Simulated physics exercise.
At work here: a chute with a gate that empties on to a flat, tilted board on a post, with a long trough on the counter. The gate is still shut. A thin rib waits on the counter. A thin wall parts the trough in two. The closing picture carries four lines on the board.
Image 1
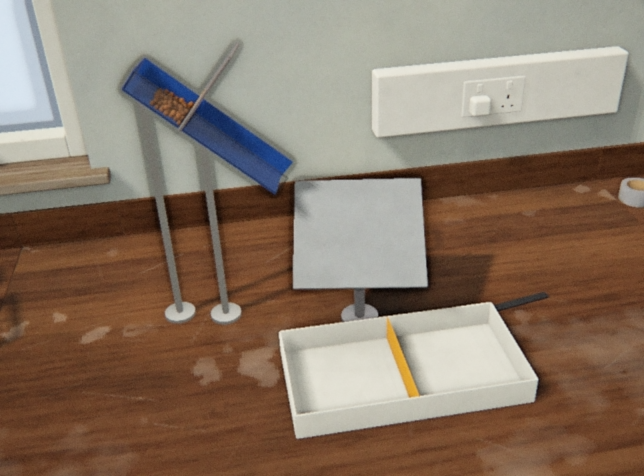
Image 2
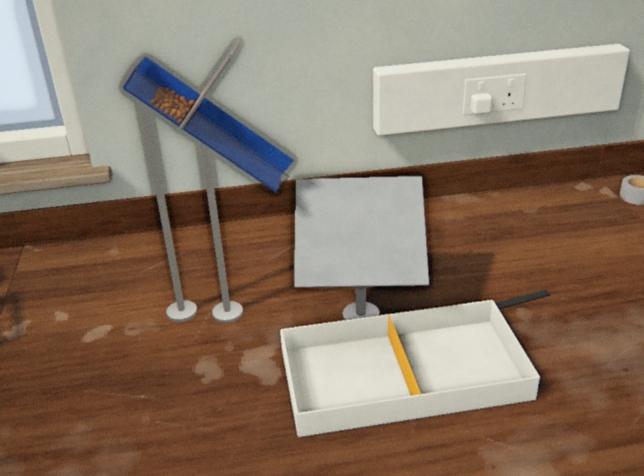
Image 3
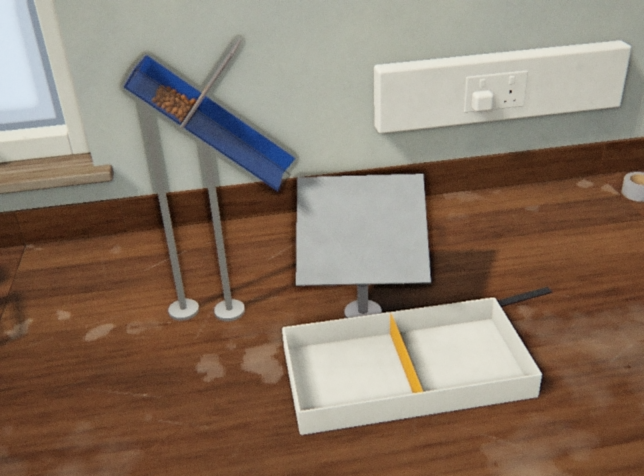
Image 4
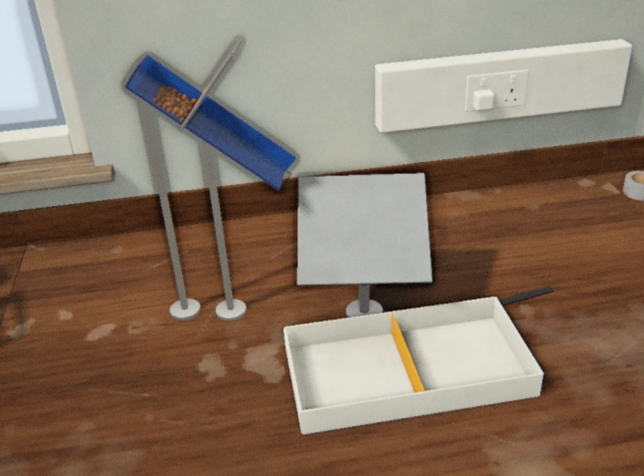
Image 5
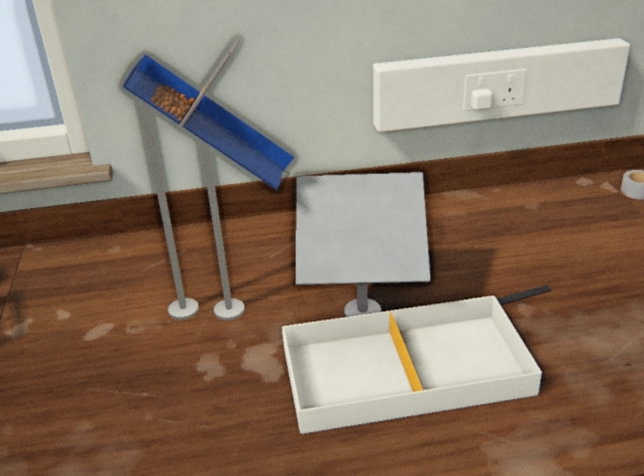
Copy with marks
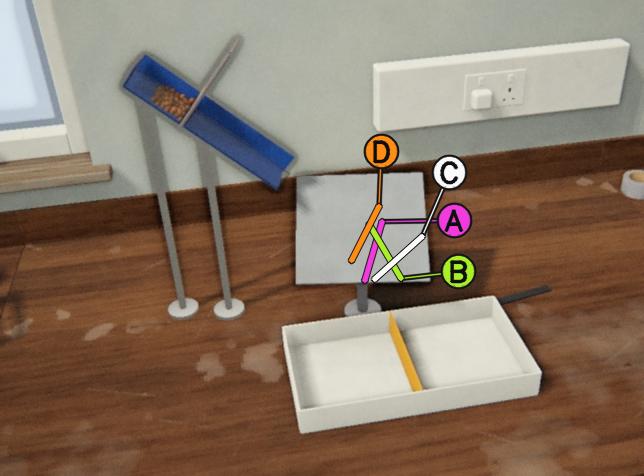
Nothing moved apart from a very slight shift of the whole view, as small brown balls stayed behind the gate in a sloping blue chute, above a tilted gray board and an empty, divided white tray.
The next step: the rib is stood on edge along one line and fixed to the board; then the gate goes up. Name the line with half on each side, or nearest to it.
Line B.
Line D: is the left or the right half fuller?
The left half.
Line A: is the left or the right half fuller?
More lands on the left.
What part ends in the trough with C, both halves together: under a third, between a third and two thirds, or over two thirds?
It is over two thirds.
On the marked copy, line A from (382, 221) to (364, 280); line B from (369, 224) to (401, 278); line C from (422, 236) to (374, 279); line D from (378, 206) to (351, 260).
Choosing A, of what is caught, almost all in the left half, about a tenth in the right.
Choosing B, of what is caught, roughly half in the left half, roughly half in the right.
Choosing C, of what is caught, almost all in the left half, just a few in the right.
Choosing D, of what is caught, almost all in the left half, just a few in the right.
